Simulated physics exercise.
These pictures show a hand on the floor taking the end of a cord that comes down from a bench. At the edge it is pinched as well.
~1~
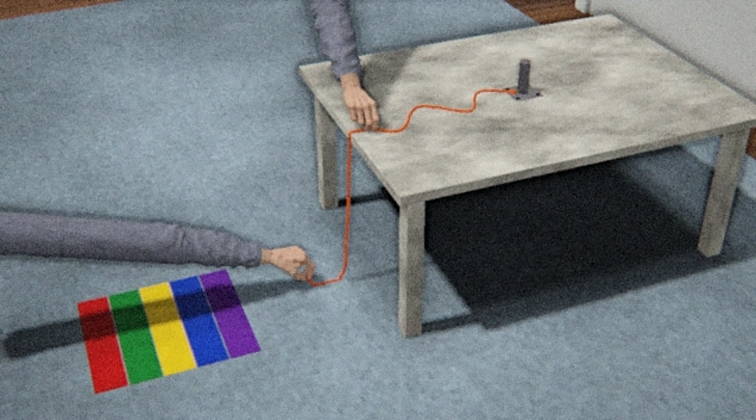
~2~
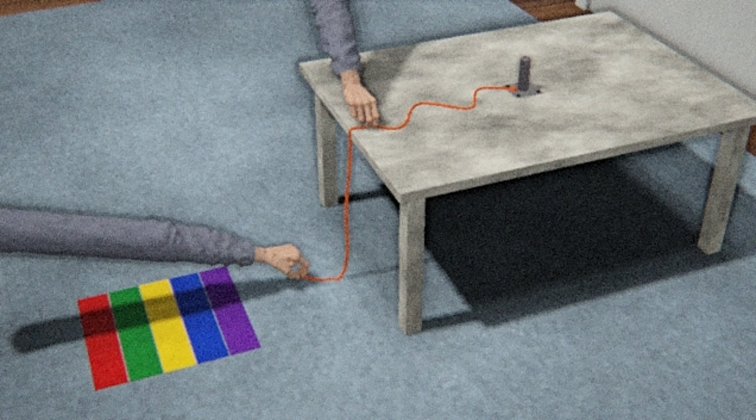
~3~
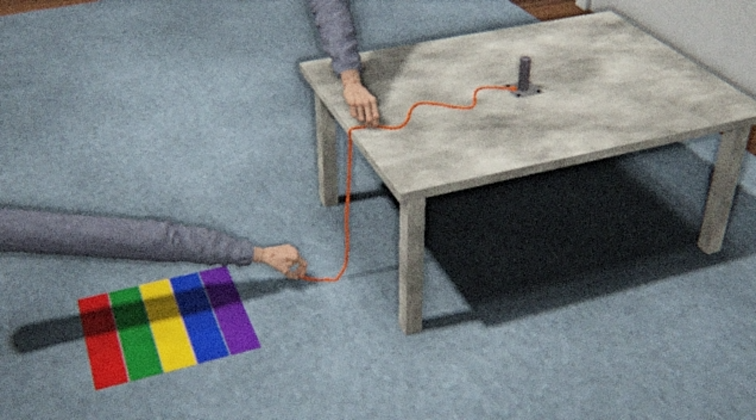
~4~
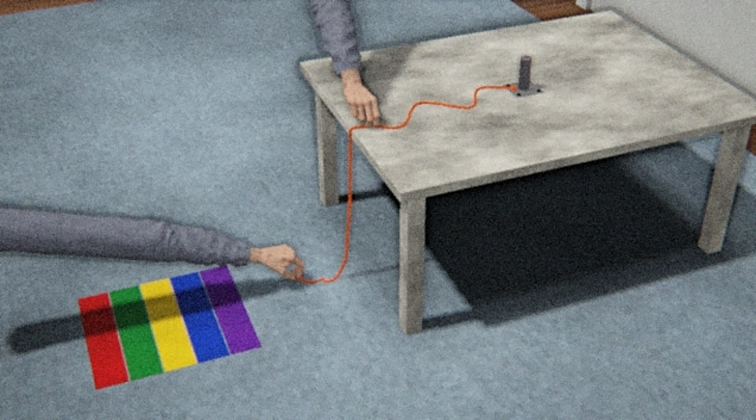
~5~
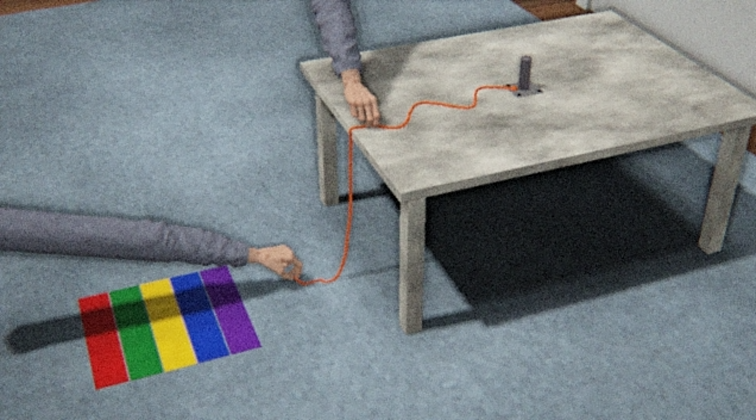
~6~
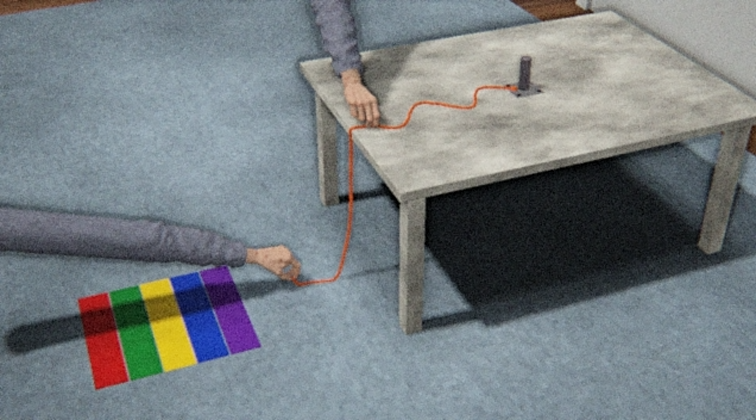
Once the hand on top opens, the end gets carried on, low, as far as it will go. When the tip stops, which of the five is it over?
The green one.
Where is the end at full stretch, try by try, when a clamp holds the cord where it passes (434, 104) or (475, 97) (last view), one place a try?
The two answers, in sequence: (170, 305) and (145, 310).
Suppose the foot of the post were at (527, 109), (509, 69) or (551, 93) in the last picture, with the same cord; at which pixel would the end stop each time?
Roughly (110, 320), (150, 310) and (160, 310), try by try.
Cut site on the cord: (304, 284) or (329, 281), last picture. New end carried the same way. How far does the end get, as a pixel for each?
Pixel positions, in order: (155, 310), (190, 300).
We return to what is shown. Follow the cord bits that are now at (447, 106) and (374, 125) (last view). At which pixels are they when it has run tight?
Around (422, 111), then around (324, 150).
Early on, end near (185, 303); over blue.
Midway, end near (151, 311); over yellow.
At the end of the slack, end near (130, 316); over green. Over green.
